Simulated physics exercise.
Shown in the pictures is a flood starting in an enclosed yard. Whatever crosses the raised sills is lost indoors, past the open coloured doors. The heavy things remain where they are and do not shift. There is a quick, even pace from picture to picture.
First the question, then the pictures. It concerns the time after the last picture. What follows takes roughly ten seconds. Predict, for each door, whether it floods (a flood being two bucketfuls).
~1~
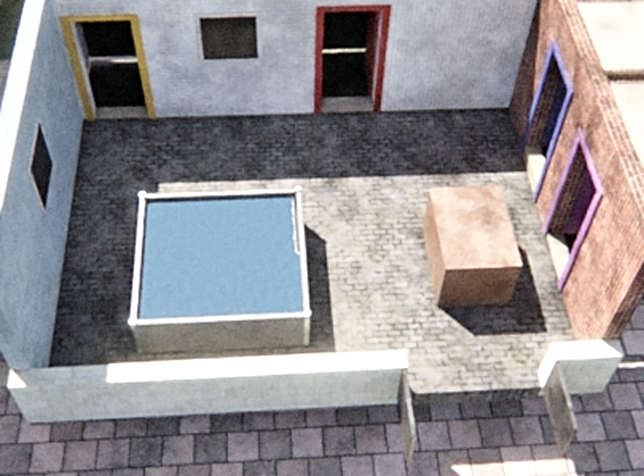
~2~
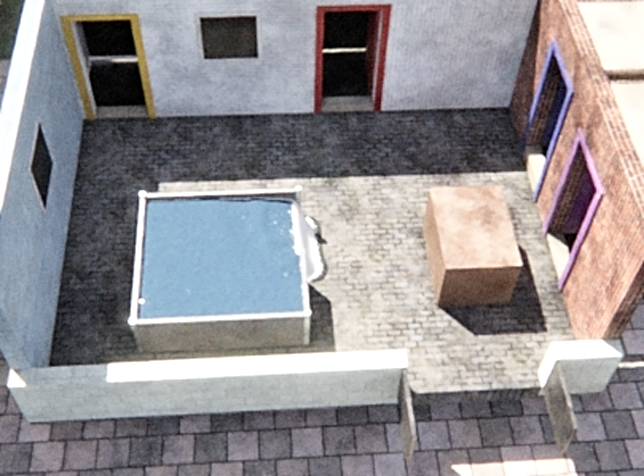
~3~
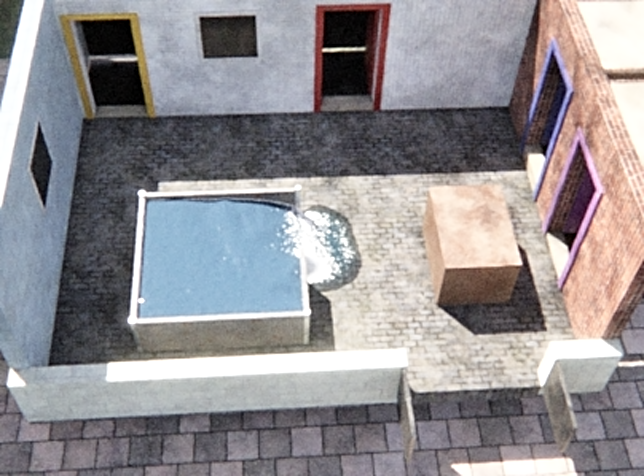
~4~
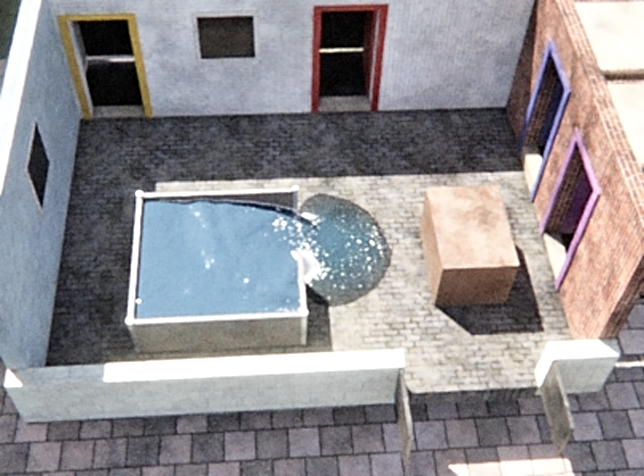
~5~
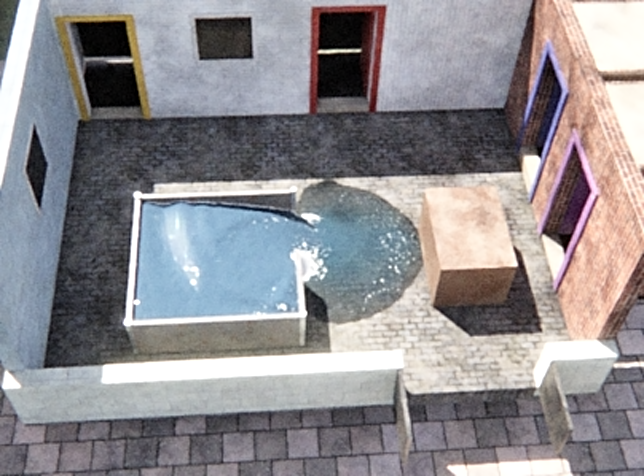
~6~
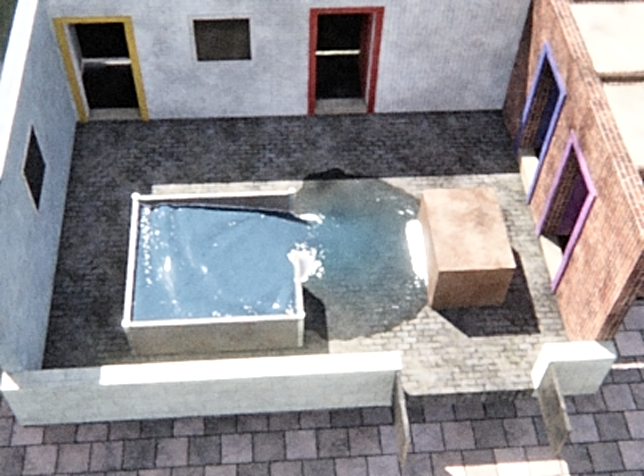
In order: The red door doesn't get too much water coming through. The blue door doesn't get too much water coming through. The yellow door doesn't get too much water coming through. The purple door doesn't get too much water coming through.
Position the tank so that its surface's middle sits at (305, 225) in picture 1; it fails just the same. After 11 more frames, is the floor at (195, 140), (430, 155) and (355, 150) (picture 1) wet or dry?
The first spot ends up left untouched, the second sodden and the third left untouched.
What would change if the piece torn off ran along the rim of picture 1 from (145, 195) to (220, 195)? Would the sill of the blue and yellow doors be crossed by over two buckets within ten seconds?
The blue door falls short, while the yellow door ends up above.
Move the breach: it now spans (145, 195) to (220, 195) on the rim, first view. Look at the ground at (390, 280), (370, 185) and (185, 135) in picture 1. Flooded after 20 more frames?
Result, in sequence: Spared by the spill, sodden, sodden.
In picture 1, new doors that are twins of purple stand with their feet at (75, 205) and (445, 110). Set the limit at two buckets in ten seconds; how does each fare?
In that order: Holds, goes over.
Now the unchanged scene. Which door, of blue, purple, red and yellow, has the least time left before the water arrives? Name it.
I'd say it's the one in blue.
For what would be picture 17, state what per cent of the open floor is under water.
Around 40 percent, give or take.
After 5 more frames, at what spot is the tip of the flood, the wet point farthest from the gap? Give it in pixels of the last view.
Front's tip: Near (519, 175).
A moment on, water covers 25 % of the floor; the red door not reached, the blue door wet at the sill, nothing in, the yellow door not reached, the purple door not reached.
Next, water covers 40 % of the floor; the red door wet at the sill, nothing in, the blue door wet at the sill, nothing in, the yellow door not reached, the purple door not reached.
Then, water covers 50 % of the floor; the red door wet at the sill, nothing in, the blue door wet at the sill, nothing in, the yellow door not reached, the purple door wet at the sill, nothing in.
Later, water covers 80 % of the floor; the red door wet at the sill, nothing in, the blue door wet at the sill, nothing in, the yellow door not reached, the purple door wet at the sill, nothing in.
In the end, water covers 100 % of the floor; the red door wet at the sill, nothing in, the blue door wet at the sill, nothing in, the yellow door under two buckets in, the purple door under two buckets in.
